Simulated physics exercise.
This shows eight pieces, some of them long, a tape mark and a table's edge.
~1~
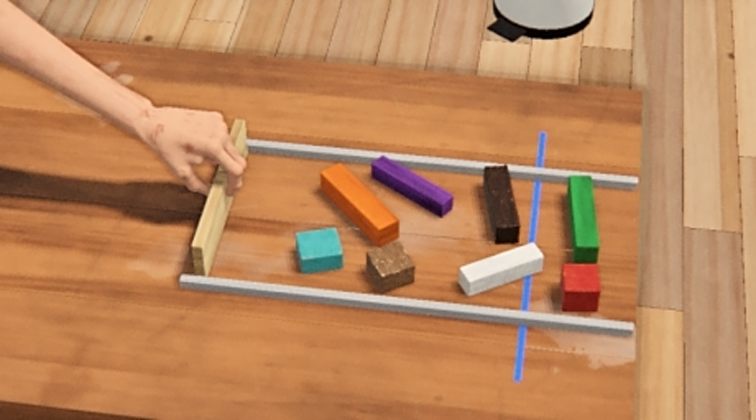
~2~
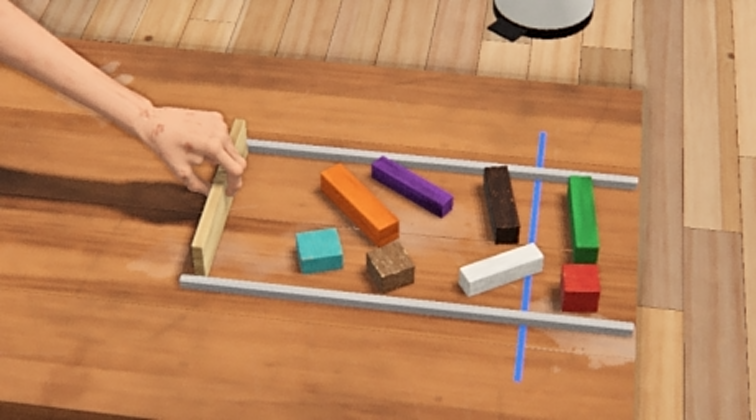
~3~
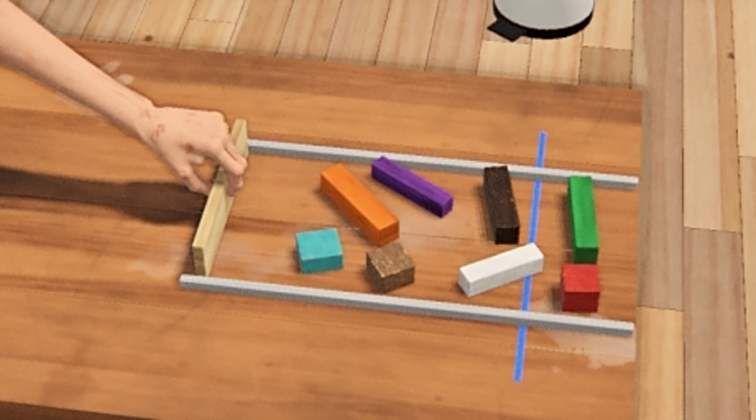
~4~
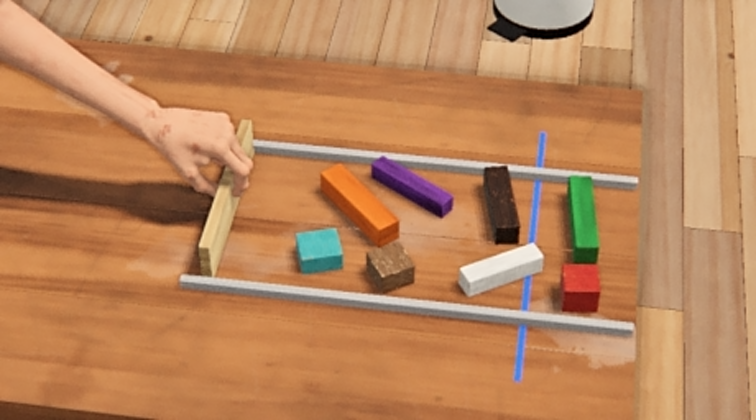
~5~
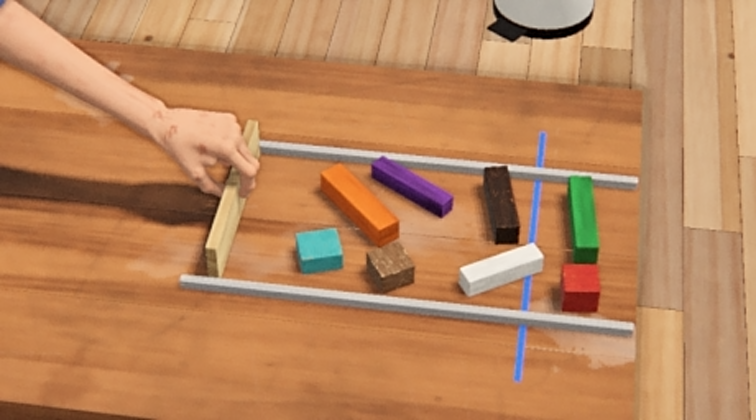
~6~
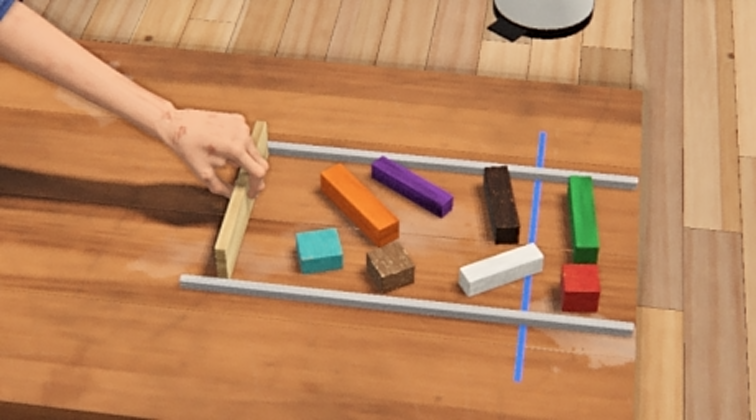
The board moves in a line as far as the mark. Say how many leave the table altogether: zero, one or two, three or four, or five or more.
Here the number that fall off is one or two.
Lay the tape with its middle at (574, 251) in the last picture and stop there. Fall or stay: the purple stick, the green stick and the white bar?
The purple stick does not fall, the green stick falls, the white bar drops off.
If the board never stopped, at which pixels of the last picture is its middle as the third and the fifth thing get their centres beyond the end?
First at (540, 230), next at (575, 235).
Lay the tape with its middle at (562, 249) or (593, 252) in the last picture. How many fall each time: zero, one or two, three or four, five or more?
One after another: Three or four; at least five.
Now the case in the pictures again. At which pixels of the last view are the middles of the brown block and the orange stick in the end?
About (588, 299), and the other about (566, 233).
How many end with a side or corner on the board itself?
3 of them.
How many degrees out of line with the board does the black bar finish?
Some 40 degrees.
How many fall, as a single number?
In all, 2 of them.
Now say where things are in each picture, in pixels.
Red block (580, 288); green stick (583, 219); white bar (501, 270); board (221, 197); tape (531, 246), in the first frame.
Green stick (583, 219); purple stick (412, 186), in the second frame.
White bar (501, 270); brown block (391, 268), in the third frame.
Red block (580, 289); black bar (501, 205), in the fourth frame.
Green stick (583, 219); orange stick (359, 205), in the fifth frame.
Red block (580, 289); green stick (583, 219); white bar (501, 270); board (243, 199); tape (531, 246), in the sixth frame.
Early on, none off yet; red block at rest near (580, 289); green stick at rest near (583, 219); white bar at rest near (501, 270).
Finally, the number that fall off is one or two; lost, green stick and red block.
